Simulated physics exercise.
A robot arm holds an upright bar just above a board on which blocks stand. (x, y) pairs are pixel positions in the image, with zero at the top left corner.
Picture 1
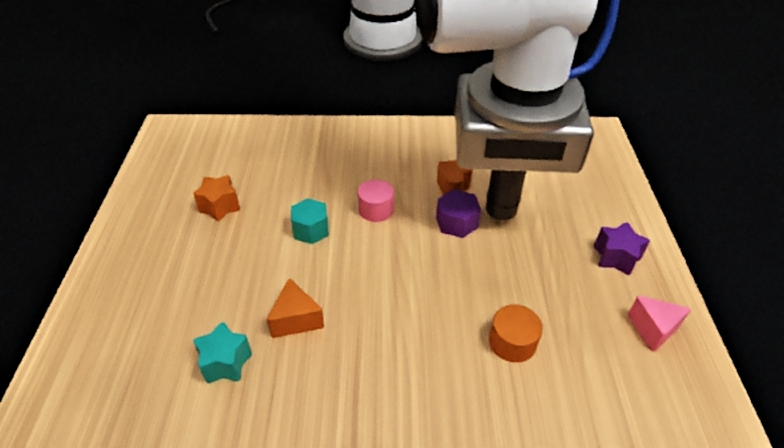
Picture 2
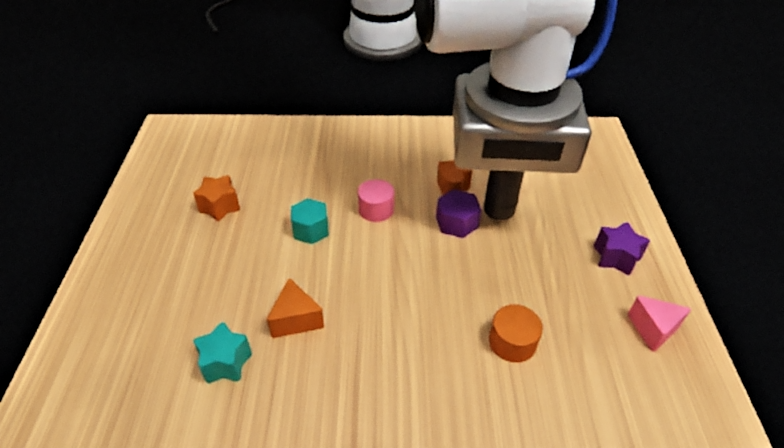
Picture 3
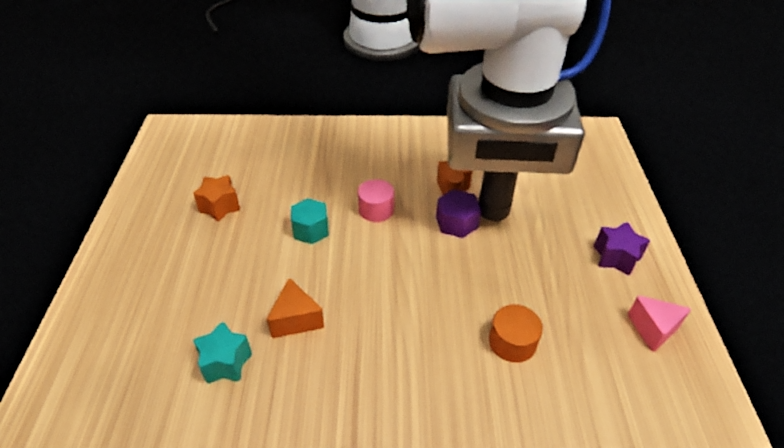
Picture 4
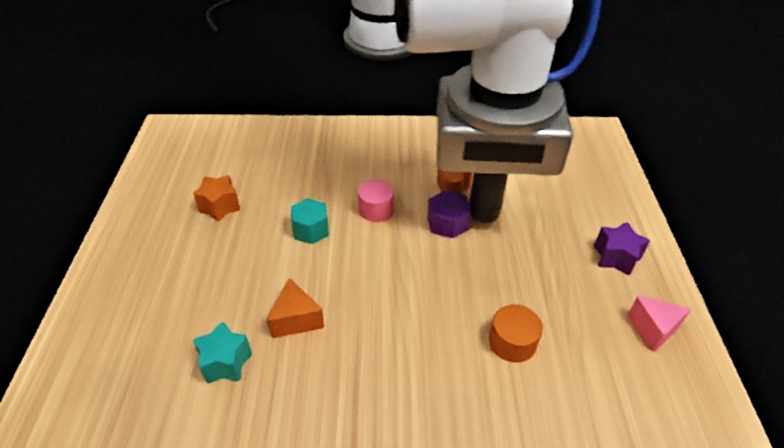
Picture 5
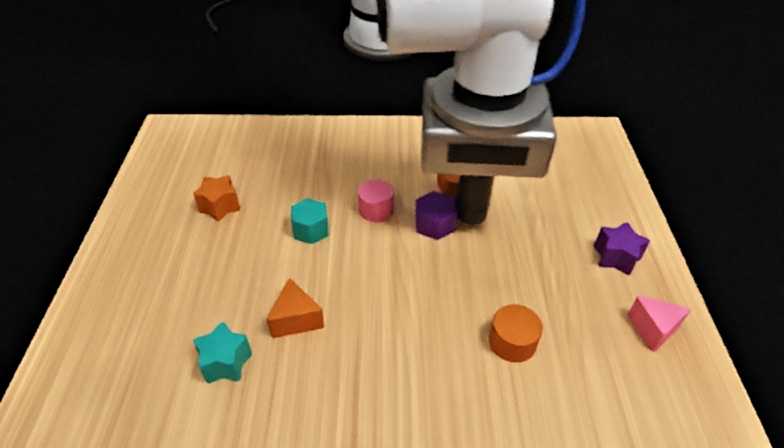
A robot arm holding a dark upright bar drifts slightly left above a wooden board scattered with colourful blocks, closing in on the purple hexagon. The bar then pushes the hexagon a short way left, toward the pink cylinder, while the other blocks stay where they are.
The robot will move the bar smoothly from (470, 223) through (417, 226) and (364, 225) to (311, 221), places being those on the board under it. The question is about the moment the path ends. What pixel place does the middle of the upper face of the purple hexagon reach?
It comes to (272, 210).
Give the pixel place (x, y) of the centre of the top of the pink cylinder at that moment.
My estimate: (342, 181).
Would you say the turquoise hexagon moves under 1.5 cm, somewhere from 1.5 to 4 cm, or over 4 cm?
It will fall in the top band, over 4 cm.
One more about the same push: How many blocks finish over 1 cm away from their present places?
Three or more blocks.
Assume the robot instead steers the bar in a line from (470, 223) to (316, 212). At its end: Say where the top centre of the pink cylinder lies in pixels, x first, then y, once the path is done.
It should be at about (307, 171).
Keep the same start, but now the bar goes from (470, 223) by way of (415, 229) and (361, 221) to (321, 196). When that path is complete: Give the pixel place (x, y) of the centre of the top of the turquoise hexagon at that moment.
Somewhere near (267, 218).
The first path, step by step. One third of the way, bar (417, 217); pink cylinder (361, 187); purple hexagon (381, 209).
Two thirds of the way, bar (363, 216); turquoise hexagon (288, 212); pink cylinder (345, 183); purple hexagon (326, 210).
At the end, bar (310, 213); turquoise hexagon (234, 218), turned 20° anticlockwise; pink cylinder (342, 181); purple hexagon (272, 210), turned 20° anticlockwise; orange heart-shaped block in place.
